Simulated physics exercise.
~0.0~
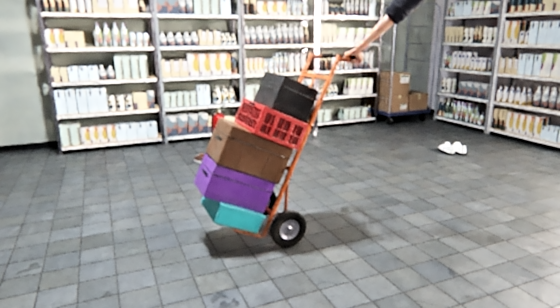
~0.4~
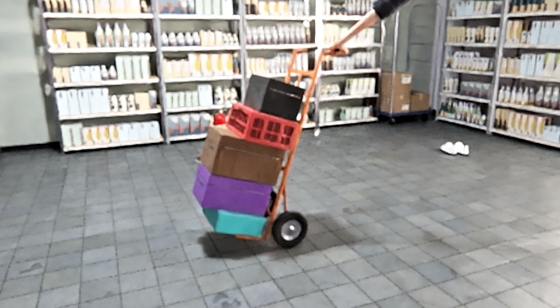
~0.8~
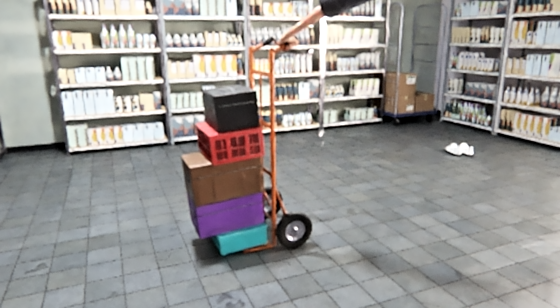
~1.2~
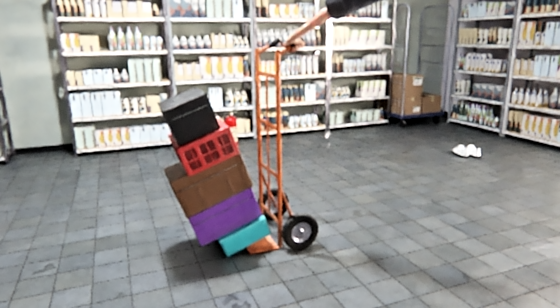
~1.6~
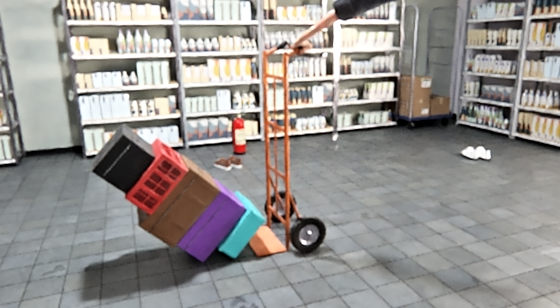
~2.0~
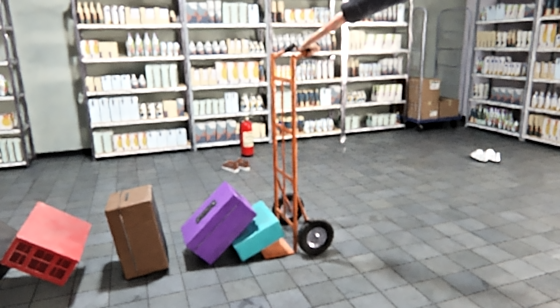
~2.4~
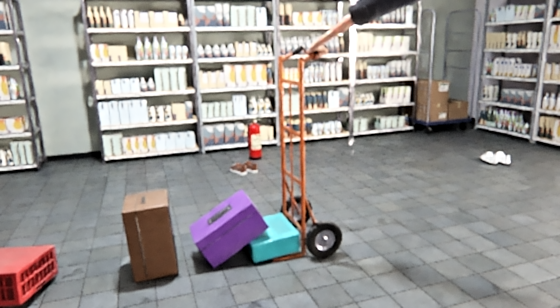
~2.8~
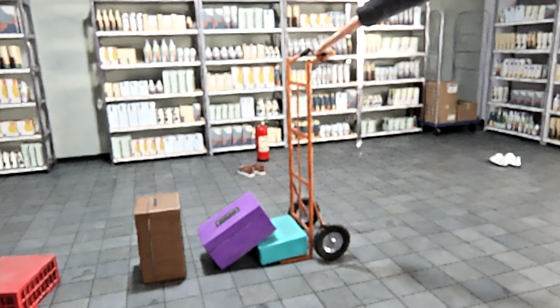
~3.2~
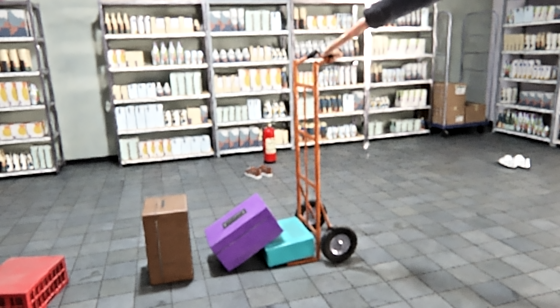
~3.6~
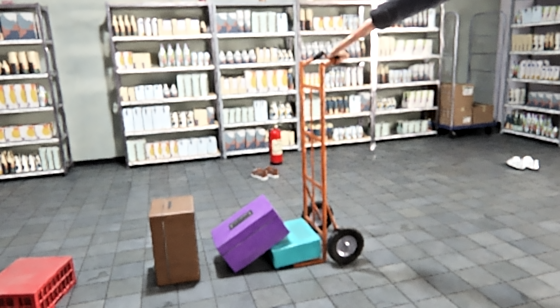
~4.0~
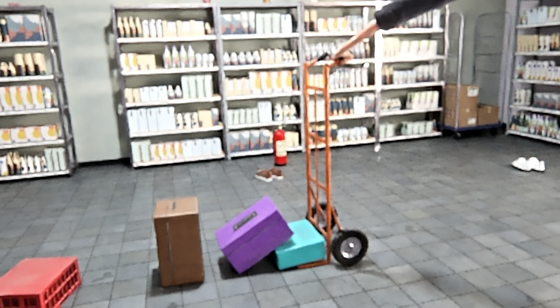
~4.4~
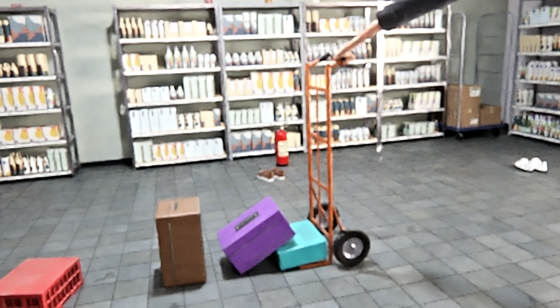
Stacked boxes and a red crate toppling leftward off an orange sack truck as a hand tips it upright, then lying scattered.
